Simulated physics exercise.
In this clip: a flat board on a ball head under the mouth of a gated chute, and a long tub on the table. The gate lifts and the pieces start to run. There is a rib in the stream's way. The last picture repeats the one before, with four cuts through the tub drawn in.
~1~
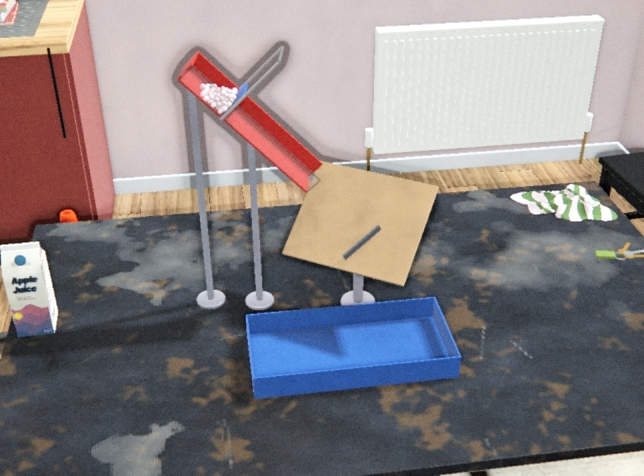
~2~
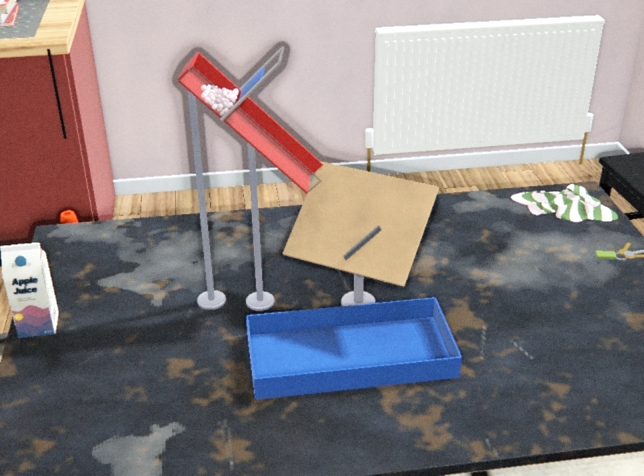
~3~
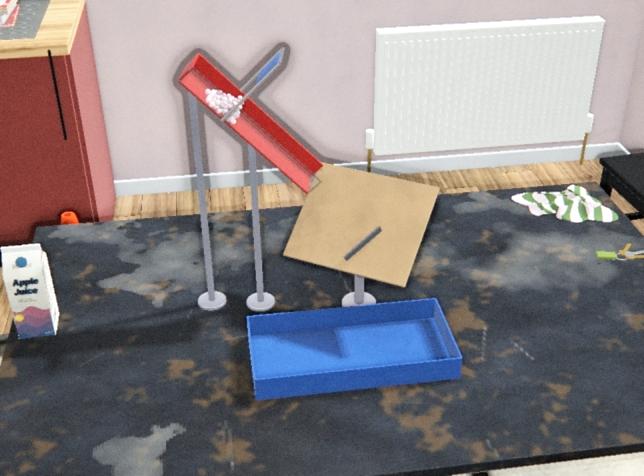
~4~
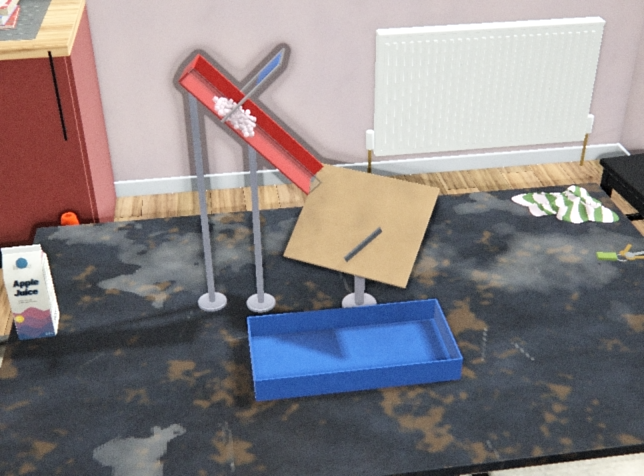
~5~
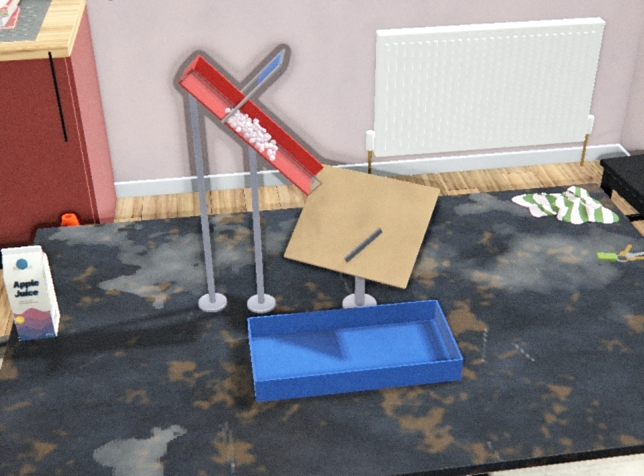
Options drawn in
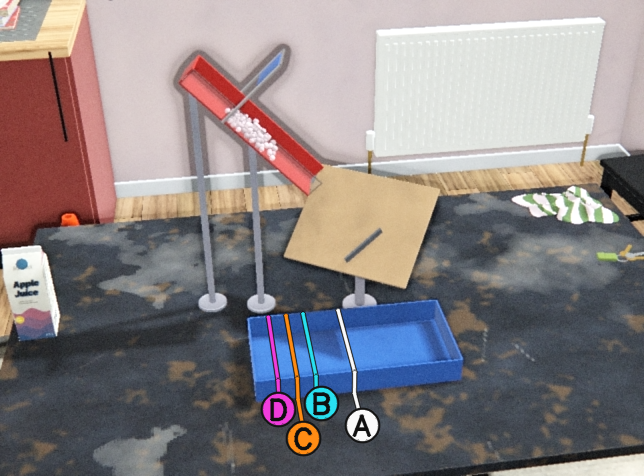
White pearls sliding down a sloping red chute as its gate lifts, above a tilted tan board and an empty blue tub.
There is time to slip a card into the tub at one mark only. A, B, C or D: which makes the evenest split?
B is best.
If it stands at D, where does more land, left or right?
More lands on the right.
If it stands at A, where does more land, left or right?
The left side.
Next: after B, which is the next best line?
Here it is line A.
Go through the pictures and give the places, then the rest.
In the first picture, load behind the gate at (222, 96), sugar pearls; lip of the chute at (308, 185), sloping fairly steeply.
In the second picture, middle of the board at (360, 220), tilted fairly steeply; middle of its low edge at (341, 269); of its high edge at (378, 174).
In the third picture, front corners of the tub at (255, 380) and (462, 358), empty; front of the load at (237, 113).
In the fourth picture, middle of the load at (236, 113); its front at (251, 135), about a quarter of the way to the lip; rib from (380, 227) to (344, 258).
In the fifth picture, middle of the load at (251, 127); its front at (275, 149), about half of the way to the lip.
On the marked copy, line A crosses the front rim at (354, 371); line B crosses the front rim at (315, 375); line C crosses the front rim at (297, 377); line D crosses the front rim at (277, 379).
For line A, of what is caught, most on the left of the divider, about a quarter on the right.
For line B, of what is caught, about a third on the left of the divider, about two thirds on the right.
For line C, of what is caught, a small part on the left of the divider, nearly all on the right.
For line D, of what is caught, a stray few on the left of the divider, nearly all on the right.
